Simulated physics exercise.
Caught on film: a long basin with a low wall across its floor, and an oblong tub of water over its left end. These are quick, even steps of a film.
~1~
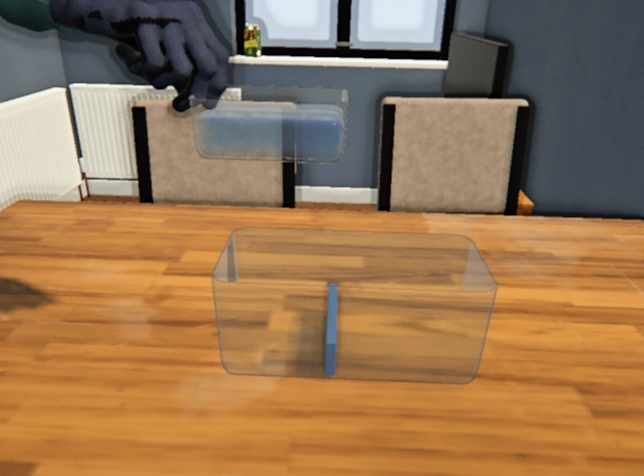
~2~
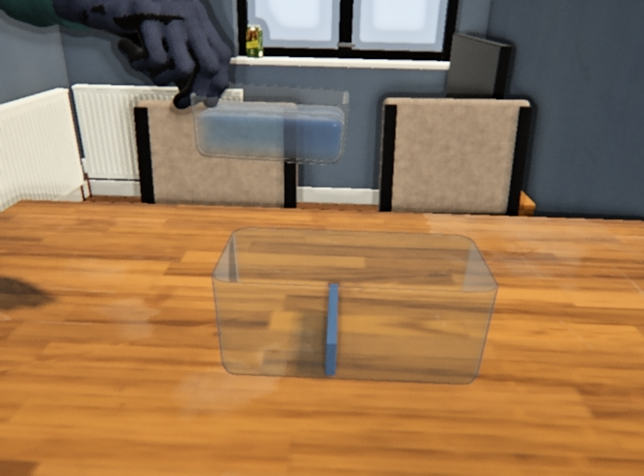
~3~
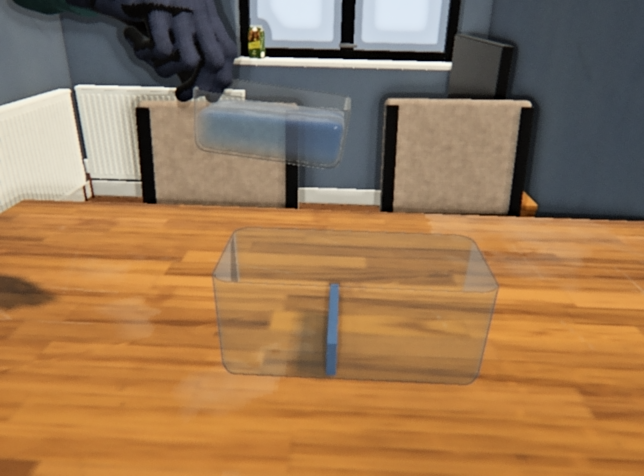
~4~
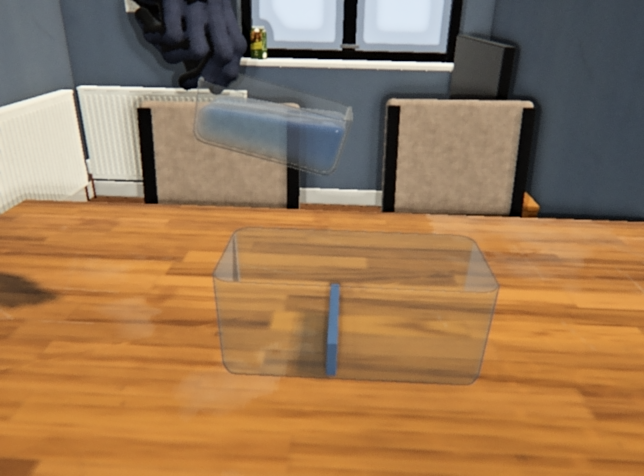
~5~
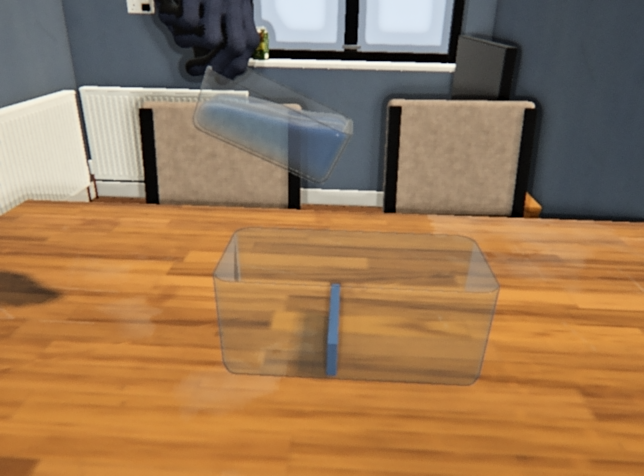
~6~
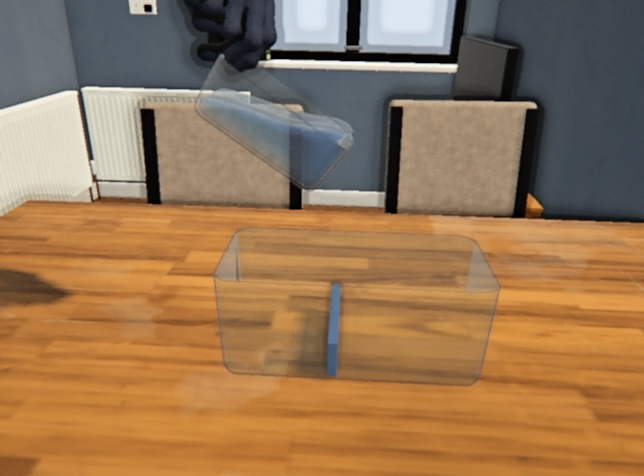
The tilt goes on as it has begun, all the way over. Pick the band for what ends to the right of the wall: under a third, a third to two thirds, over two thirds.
In the end above two thirds is right of the wall.
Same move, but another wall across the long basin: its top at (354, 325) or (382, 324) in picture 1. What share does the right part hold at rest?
First some 65, then 45 per cent.
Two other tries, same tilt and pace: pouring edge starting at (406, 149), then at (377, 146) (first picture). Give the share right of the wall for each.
In turn 90 and 90 in a hundred.
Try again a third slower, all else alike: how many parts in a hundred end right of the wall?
About 80 per cent.
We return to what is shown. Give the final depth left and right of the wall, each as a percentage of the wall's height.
Near 10 on the left, 40 on the right.
A moment on, the oblong tub is tipped right over and 9 per cent is still to pour, 0 is left of the wall and 43 right of it.
Next, the oblong tub is tipped right over and 1 per cent is still to pour, 8 is left of the wall and 84 right of it.
Then the oblong tub is tipped right over and 0 per cent is still to pour, 15 is left of the wall and 82 right of it.
Later the oblong tub is tipped right over and 0 per cent is still to pour, 15 is left of the wall and 82 right of it.
Finally, 15 per cent lies left of the wall, 82 right of it and 2 outside.
